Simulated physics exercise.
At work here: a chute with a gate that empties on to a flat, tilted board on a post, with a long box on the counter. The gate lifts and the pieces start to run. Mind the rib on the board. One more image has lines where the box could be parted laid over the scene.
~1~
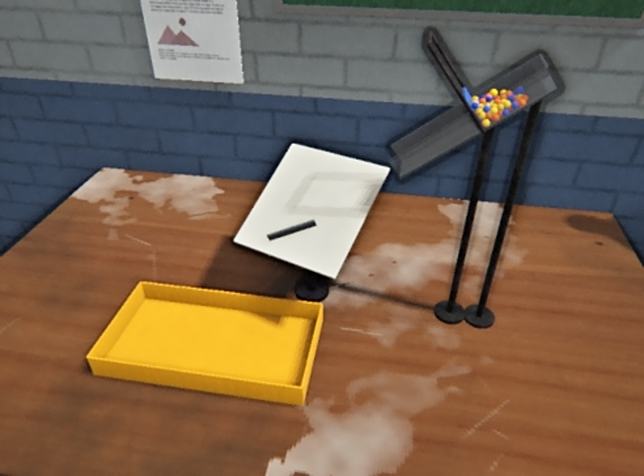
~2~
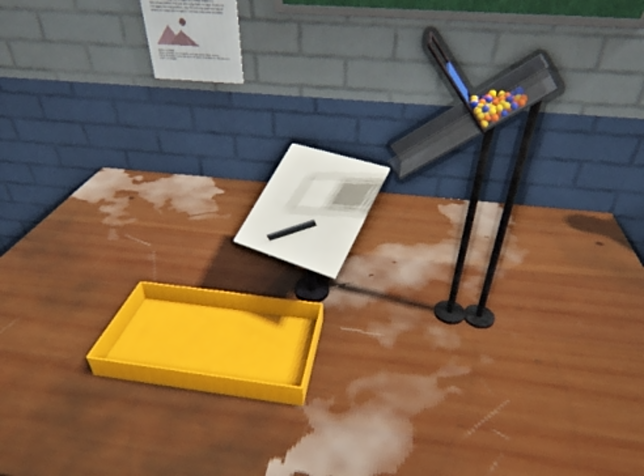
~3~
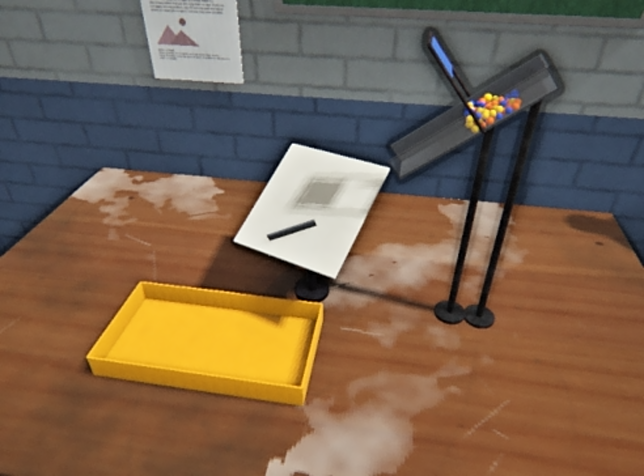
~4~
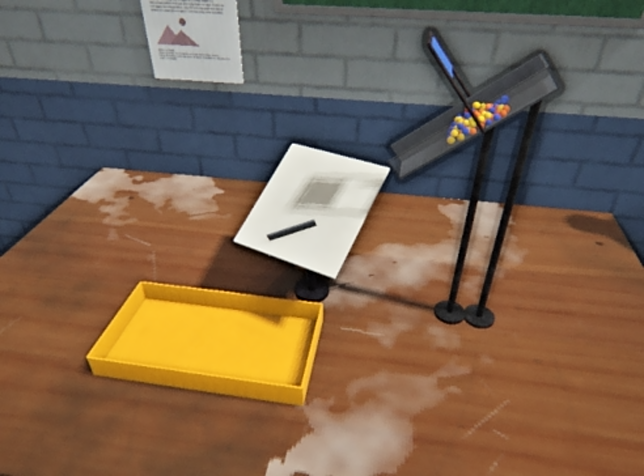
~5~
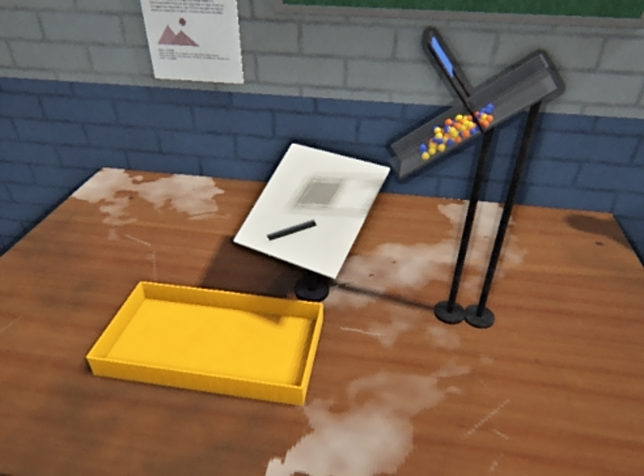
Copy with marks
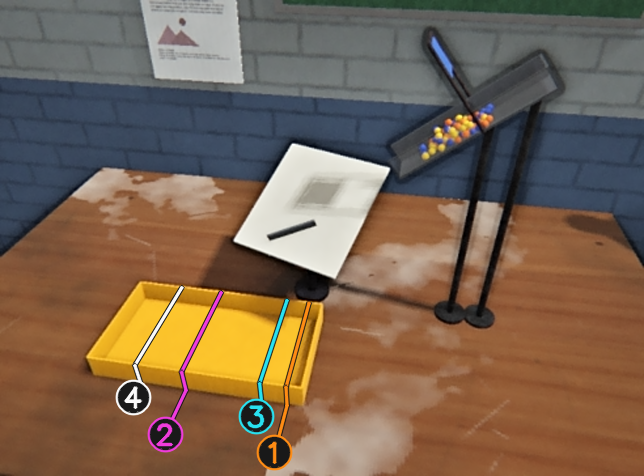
A dark chute's gate lifts, and colourful beads slide down to the left inside it.
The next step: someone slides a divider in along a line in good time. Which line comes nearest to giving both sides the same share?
Take 2.
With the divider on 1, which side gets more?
Left.
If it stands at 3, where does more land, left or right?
The left side.
On the marked copy, line 1 crosses the front rim at (286, 386); line 2 crosses the front rim at (182, 371); line 3 crosses the front rim at (259, 382); line 4 crosses the front rim at (135, 364).
With 1, of what is caught, all on the left of the divider, none on the right.
With 2, of what is caught, about two thirds on the left of the divider, about a third on the right.
With 3, of what is caught, most on the left of the divider, a small part on the right.
With 4, of what is caught, a small part on the left of the divider, nearly all on the right.
